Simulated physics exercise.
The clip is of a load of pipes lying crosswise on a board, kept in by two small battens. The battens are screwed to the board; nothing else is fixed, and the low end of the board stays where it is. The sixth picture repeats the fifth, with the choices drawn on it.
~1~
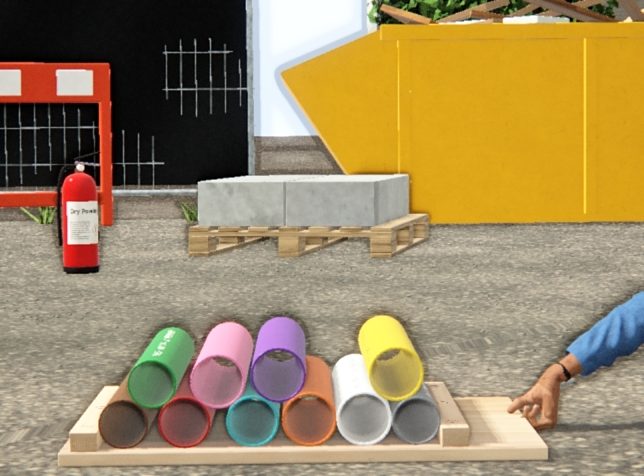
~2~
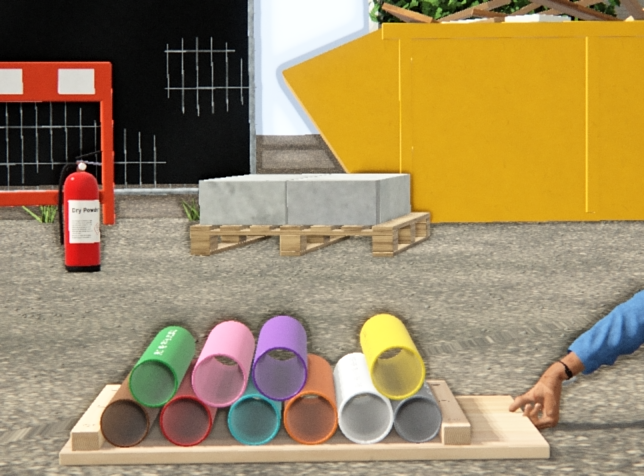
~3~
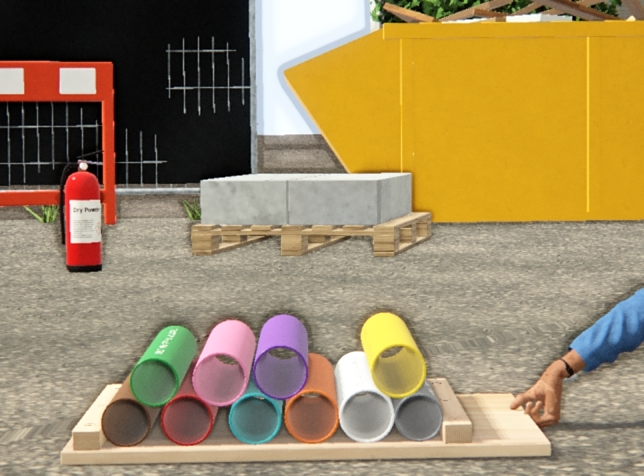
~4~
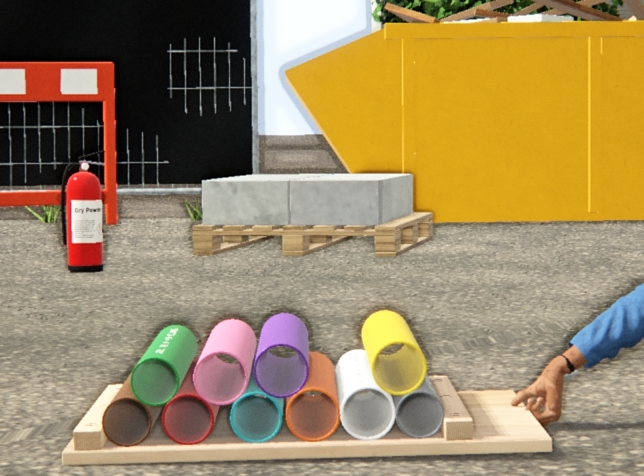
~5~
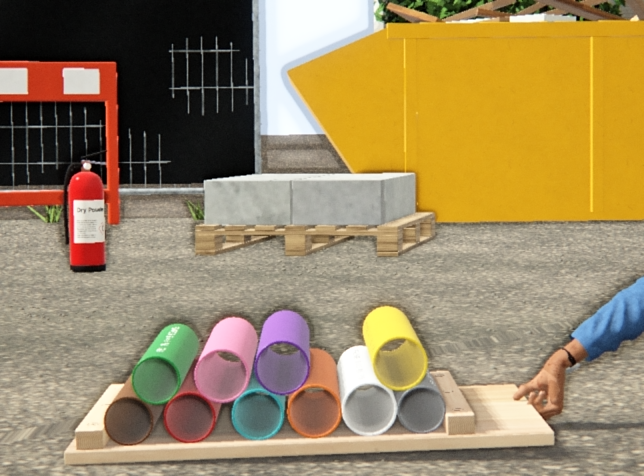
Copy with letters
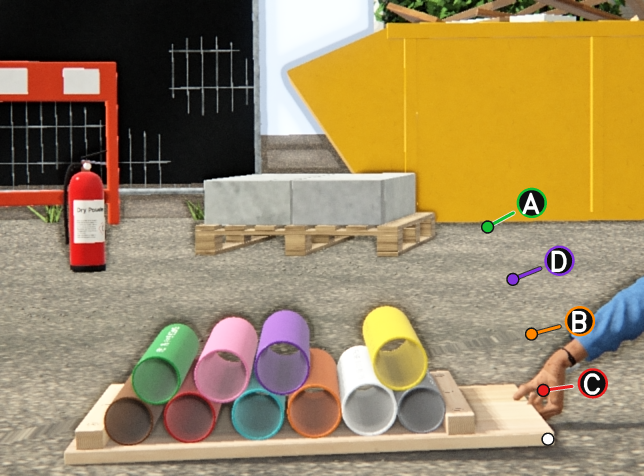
On rough ground outdoors, a hand rests on a board of stacked coloured pipes, barely moving.
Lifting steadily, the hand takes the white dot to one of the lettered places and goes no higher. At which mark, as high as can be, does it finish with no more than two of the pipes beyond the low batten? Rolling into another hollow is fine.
No higher than D.
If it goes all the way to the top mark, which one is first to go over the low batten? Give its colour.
The green one.
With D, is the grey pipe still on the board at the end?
The grey pipe: Yes.
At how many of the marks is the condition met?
Three of them.
On the marked copy, A at (488, 227); B at (532, 334); C at (543, 391); D at (513, 279); the white dot at (548, 439).
Following D. Soon after the start, board at 15°.
Later, board at 21°.
In the end, board at 21°, none over the low batten.
As for the rest, A three over the low batten (purple, green, pink); B none over the low batten; C none over the low batten.
